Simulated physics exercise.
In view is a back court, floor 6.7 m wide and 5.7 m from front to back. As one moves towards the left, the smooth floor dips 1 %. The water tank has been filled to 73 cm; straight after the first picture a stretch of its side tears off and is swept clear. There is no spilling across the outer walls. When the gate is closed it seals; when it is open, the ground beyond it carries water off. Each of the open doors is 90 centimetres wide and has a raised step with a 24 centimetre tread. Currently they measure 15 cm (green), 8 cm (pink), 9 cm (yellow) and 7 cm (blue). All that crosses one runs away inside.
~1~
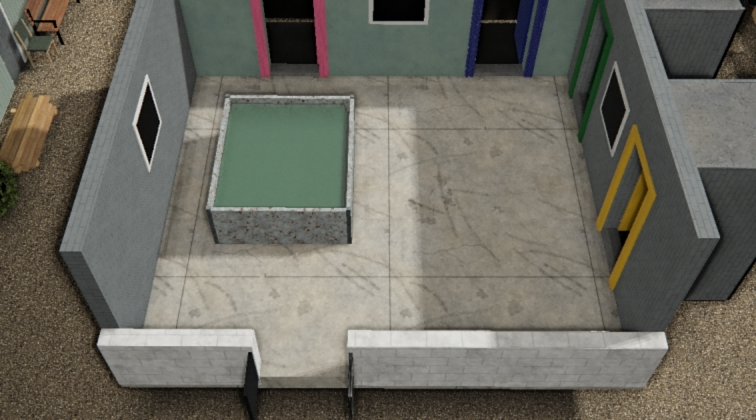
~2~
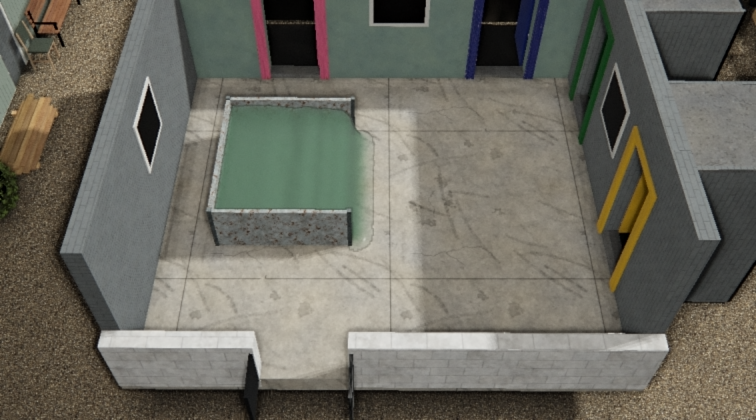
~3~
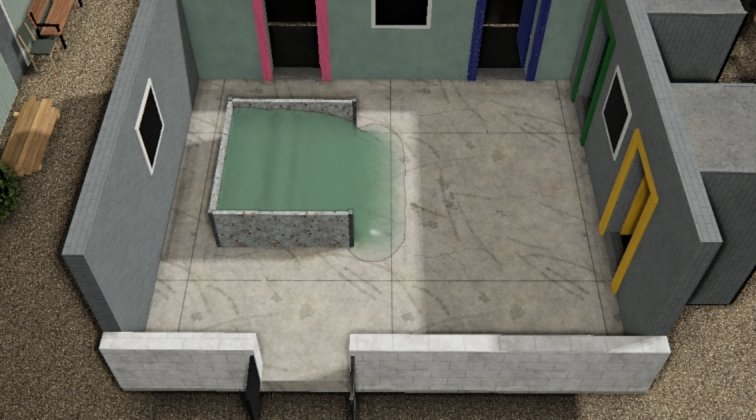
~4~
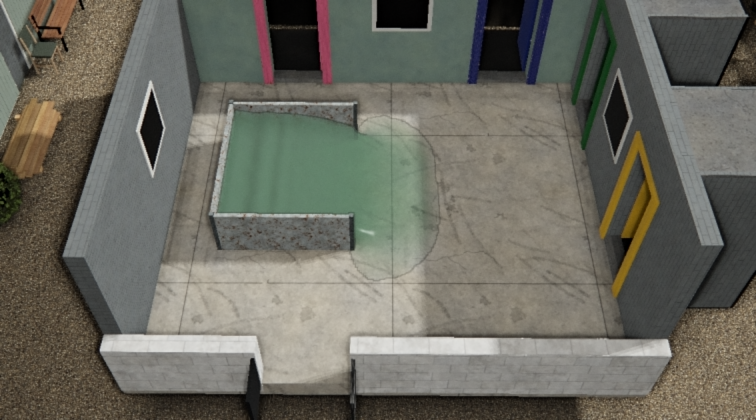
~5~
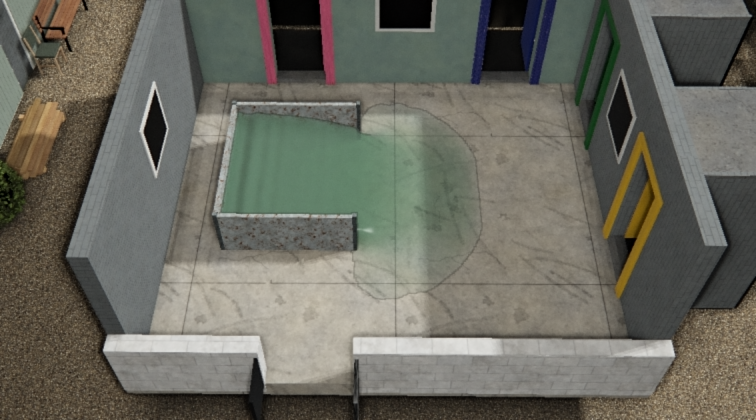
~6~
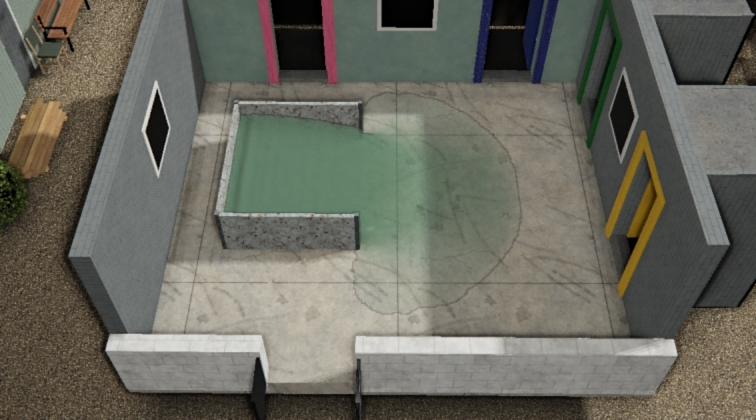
Green water pouring from the open right side of a stone-walled tank and spreading rightward across a courtyard's pale floor.
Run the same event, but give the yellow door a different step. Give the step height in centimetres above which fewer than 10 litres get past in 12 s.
24 cm.
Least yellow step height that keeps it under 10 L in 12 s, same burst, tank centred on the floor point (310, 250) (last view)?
It must be around 33 cm tall.
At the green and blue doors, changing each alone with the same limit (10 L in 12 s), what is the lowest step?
About 26 cm at green and 21 cm at blue.
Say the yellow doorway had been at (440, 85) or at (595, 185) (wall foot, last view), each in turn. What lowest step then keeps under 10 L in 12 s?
11.0 and 31 cm.
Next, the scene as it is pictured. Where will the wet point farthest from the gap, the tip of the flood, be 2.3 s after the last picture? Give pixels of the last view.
Near (636, 368).
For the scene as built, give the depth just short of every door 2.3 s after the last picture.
Green door 28 cm, pink door 0 cm, yellow door 22 cm, blue door 21 cm.
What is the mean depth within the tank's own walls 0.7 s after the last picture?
Average depth: Approx. 34 cm.
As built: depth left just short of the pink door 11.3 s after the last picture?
Lab note: Depth approx. 13.5 cm.
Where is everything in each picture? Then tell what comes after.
In the first picture, the water tank at (285, 153) is whole and still, 73 cm deep; the yellow door at (623, 215) is dry.
In the second picture, the front is at (365, 241), 0.3 m from the gap at (350, 177); 0.4 m2 of floor is wet, 73 cm left at the back.
In the third picture, the gap is at (351, 180), the front 0.7 m out at (398, 239); the back of the water tank holds 73 cm.
In the fourth picture, the front is at (433, 227), 1.3 m from the gap at (352, 184); 3.4 m2 of floor is wet, 72 cm left at the back.
In the fifth picture, water pours out at (355, 184) and has run 1.9 m, to (475, 230); about 8 cm deep outside, 63 cm at the back.
In the sixth picture, the front is at (515, 217), 2.5 m from the gap at (357, 183); 8.0 m2 of floor is wet, 63 cm left at the back; 1.6 m in a straight line remain to the yellow door at (632, 221).
Then, 0.7 s after the last picture water covers 55 % of the floor, deepest (35 cm) near (598, 194); 15 cm at the yellow door, 2 litres in over its 9 cm step.
Then, 2.3 s after the last picture water covers 60 % of the floor, deepest (36 cm) near (633, 356); 22 cm at the yellow door, 123 litres in over its 9 cm step.
Then, 11.3 s after the last picture water covers 100 % of the floor, deepest (18 cm) near (146, 365); 2 cm at the yellow door, 186 litres in over its 9 cm step.
At the yellow door as built, the water peaked near 26 cm, 1.7 s after the last picture.
With a step of 20 cm, 29 litres would have come in within the 12 s; with 27 cm, 2 litres. So under 10 litres takes about 24 cm.
